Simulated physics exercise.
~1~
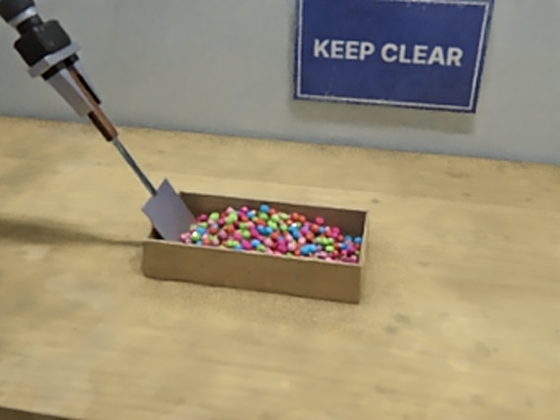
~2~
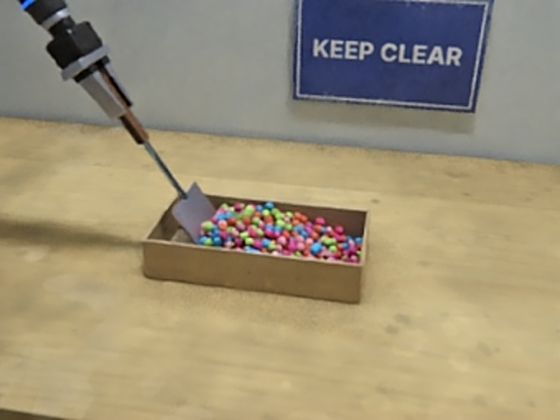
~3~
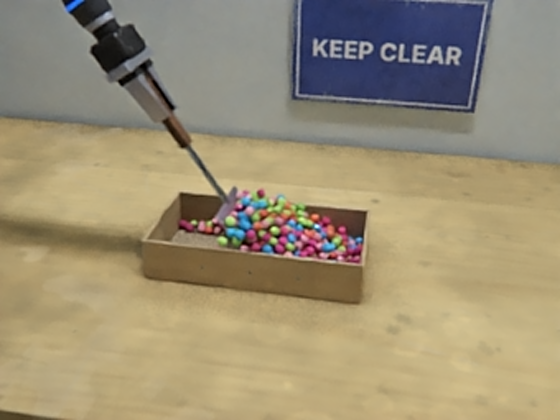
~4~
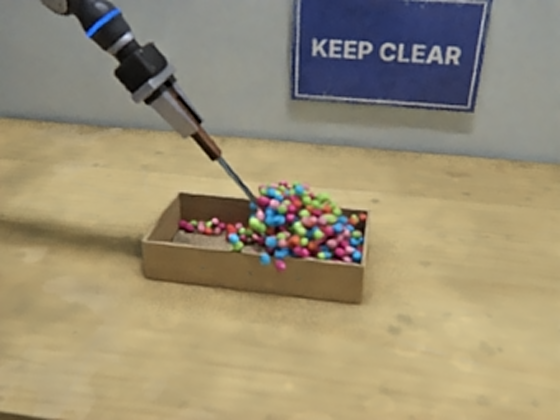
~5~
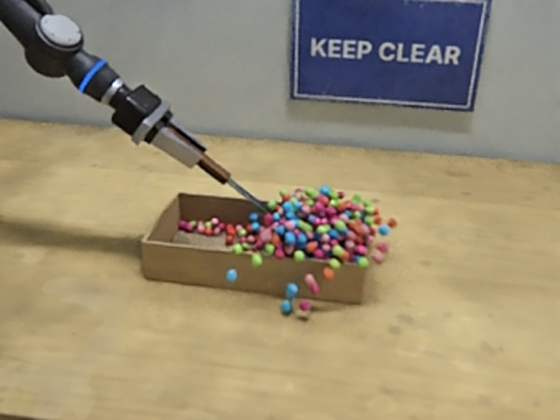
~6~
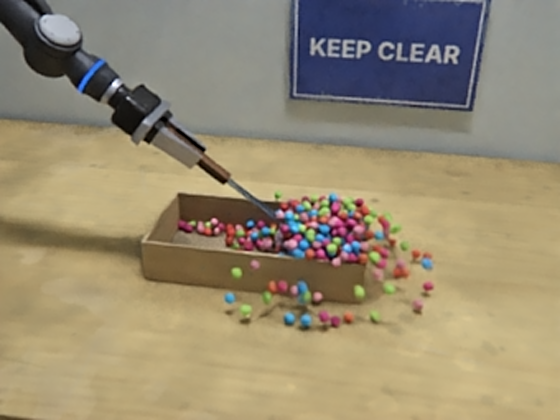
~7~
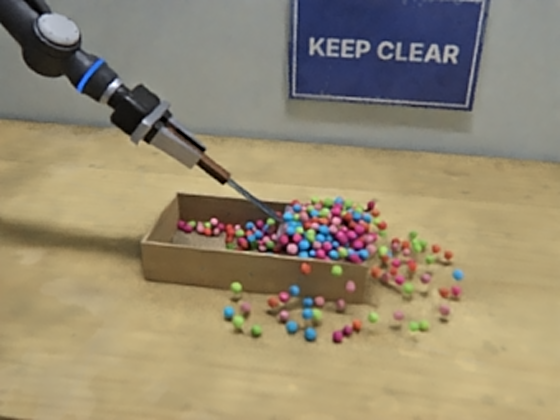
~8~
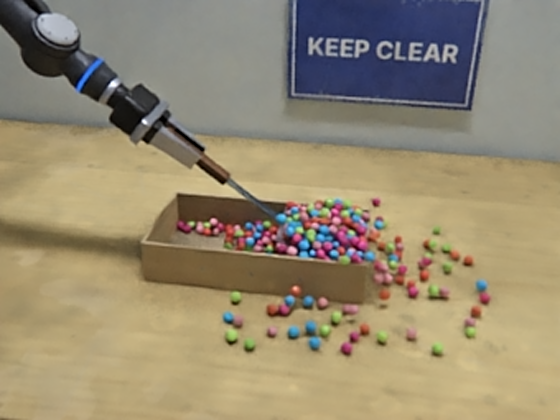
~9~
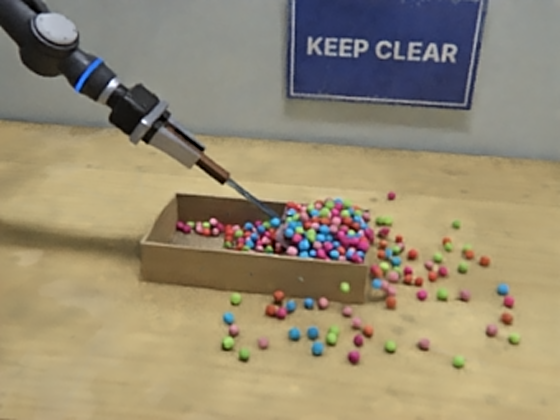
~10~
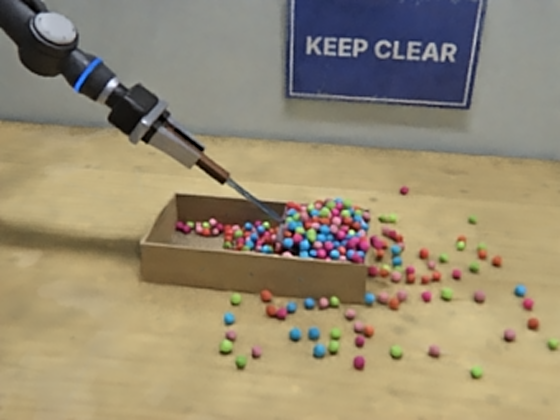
Colourful round sweets spilling over the edge of a tin as a robot-held turner pushes them right, some scattering across the table.
